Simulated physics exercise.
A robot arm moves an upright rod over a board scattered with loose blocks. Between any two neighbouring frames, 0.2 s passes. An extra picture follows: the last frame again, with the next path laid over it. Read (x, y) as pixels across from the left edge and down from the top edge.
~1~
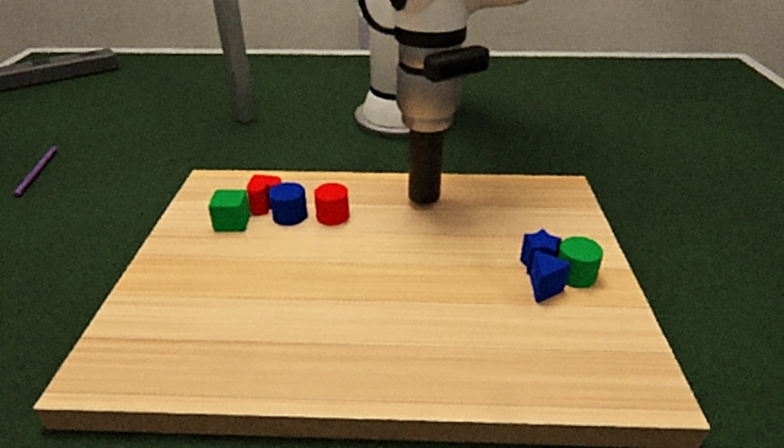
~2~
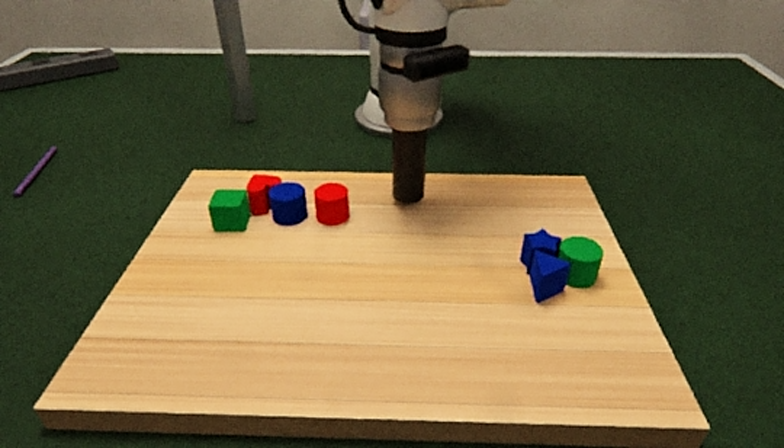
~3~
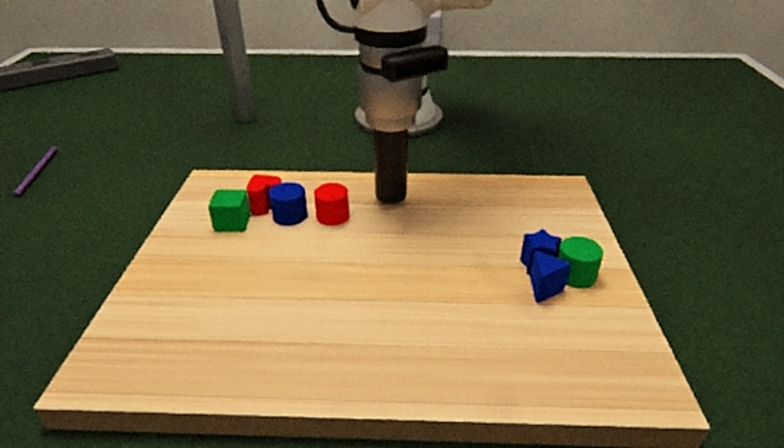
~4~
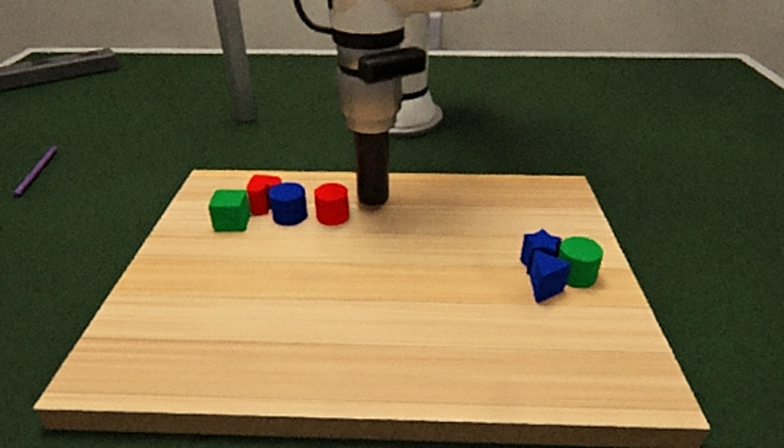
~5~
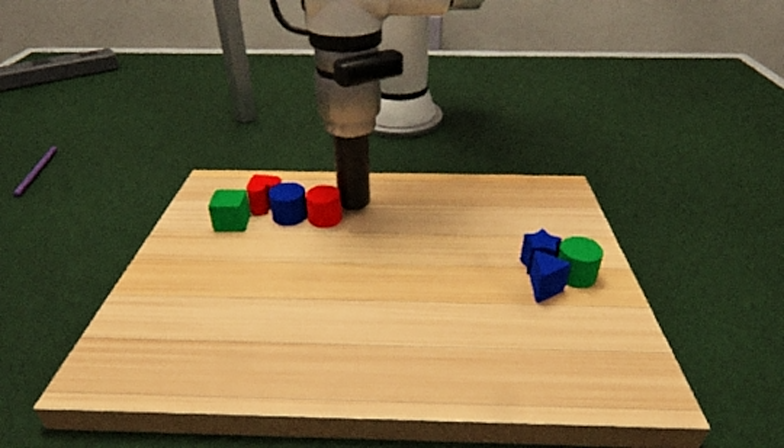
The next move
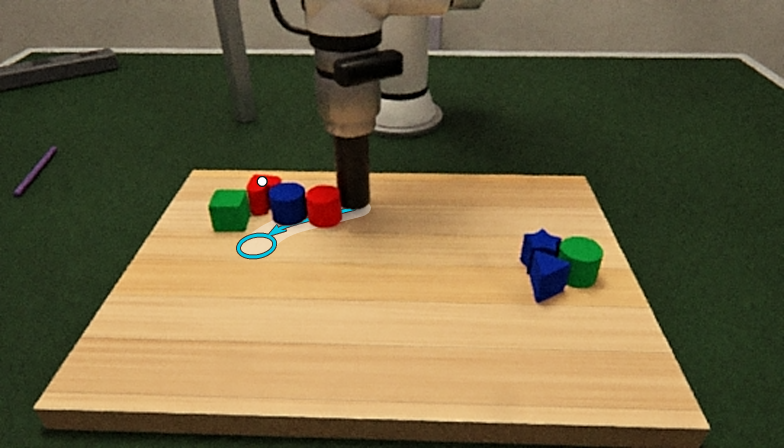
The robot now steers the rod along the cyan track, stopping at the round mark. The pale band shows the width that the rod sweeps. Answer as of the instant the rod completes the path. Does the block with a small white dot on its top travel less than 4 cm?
In short: Yes.
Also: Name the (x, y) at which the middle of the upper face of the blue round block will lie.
Around pixel (223, 210).
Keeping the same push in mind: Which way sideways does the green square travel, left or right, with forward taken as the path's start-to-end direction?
That block drifts right.
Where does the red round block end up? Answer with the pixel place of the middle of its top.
The top centre is at (258, 241).
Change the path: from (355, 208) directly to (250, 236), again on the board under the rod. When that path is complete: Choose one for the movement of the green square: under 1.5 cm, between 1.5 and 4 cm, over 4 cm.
I'd go with over 4 cm for this block.
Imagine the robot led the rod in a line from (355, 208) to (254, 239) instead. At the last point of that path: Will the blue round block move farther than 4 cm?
I'd say yes.
The line goes from (355, 208) over (320, 217) and (284, 227) to (257, 246); the dot is on the red heart block.
On the path given first. One third of the way, rod at (319, 209); blue round block at (265, 198); red round block at (293, 208).
Two thirds of the way, rod at (283, 219); green square at (212, 197); red heart block at (261, 181); blue round block at (244, 201); red round block at (270, 222).
At the end, rod at (255, 238); green square at (202, 196), turned 20° clockwise; red heart block at (261, 181); blue round block at (223, 210); red round block at (258, 241).
